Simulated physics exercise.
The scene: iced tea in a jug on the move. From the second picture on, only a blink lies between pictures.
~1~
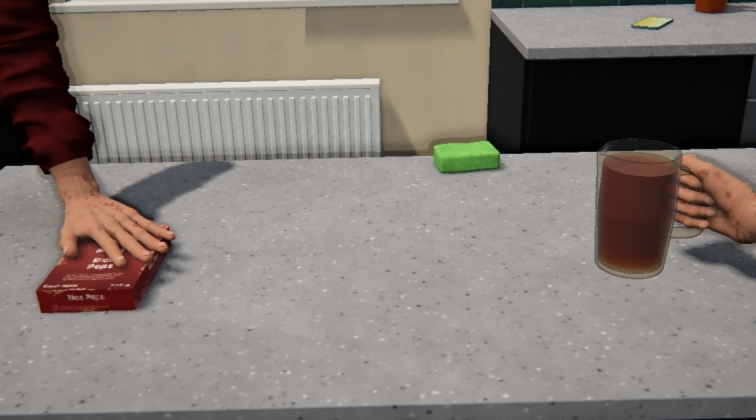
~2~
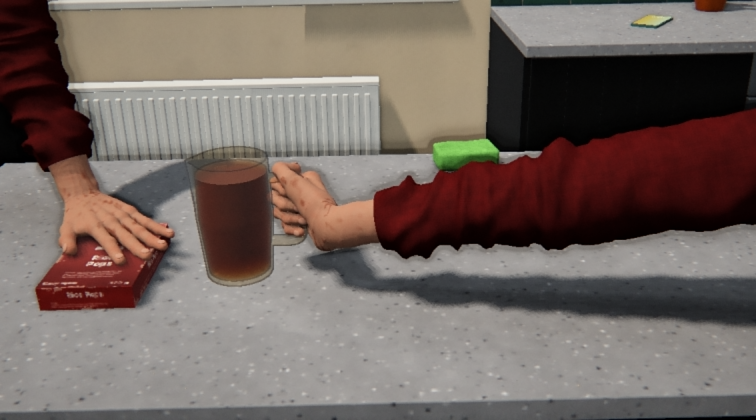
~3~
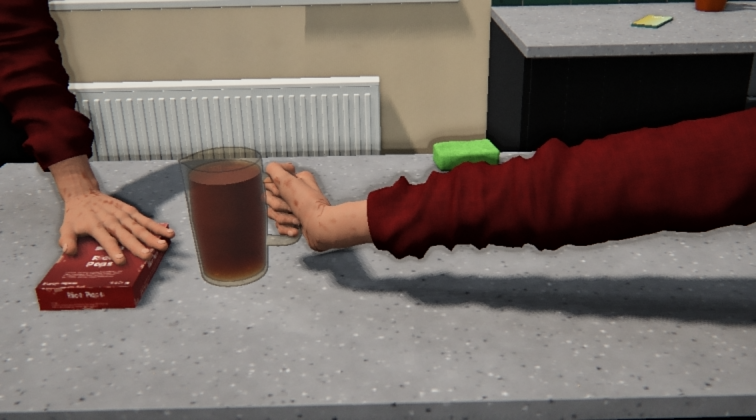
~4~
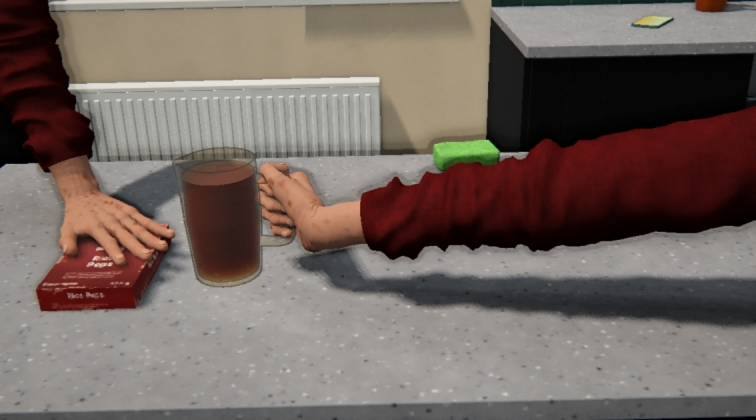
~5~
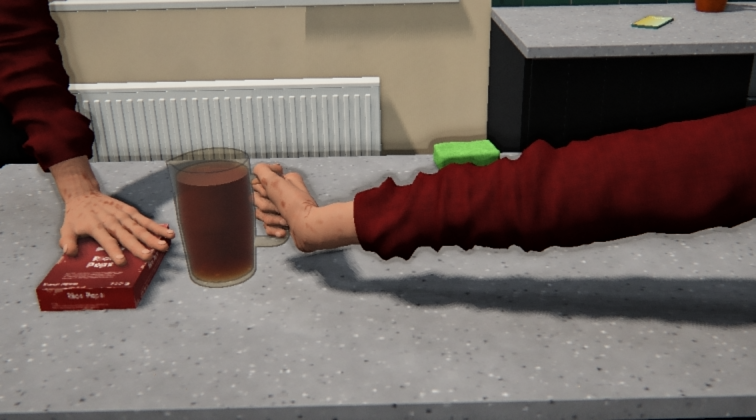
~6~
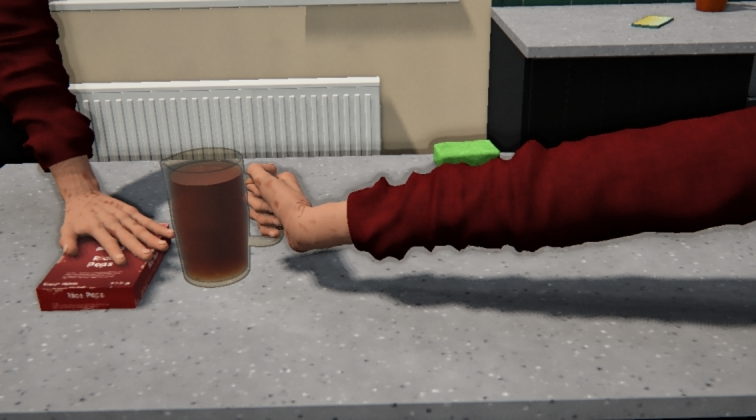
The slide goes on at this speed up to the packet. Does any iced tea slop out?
As it turns out, it keeps it all in.
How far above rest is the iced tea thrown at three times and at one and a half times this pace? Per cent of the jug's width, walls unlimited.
Near 25 and 15 in a hundred.
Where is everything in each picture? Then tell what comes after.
In the first picture, at rest; jug (636, 207) nearly full; packet (110, 265).
In the second picture, under way; jug nearly full, surface at (231, 172).
In the third picture, 5 px further; jug (229, 214) nearly full.
In the fourth picture, 5 px further; jug nearly full, surface at (219, 173).
In the fifth picture, 5 px further; jug (217, 215) nearly full.
In the sixth picture, 5 px further; jug nearly full, surface at (206, 174); packet (110, 263).
Next, the jug meets the packet.
After that, the iced tea surges up the wall; the wave climbs under half way to the rim.
Finally, the jug stands at the packet; its rim is dry.
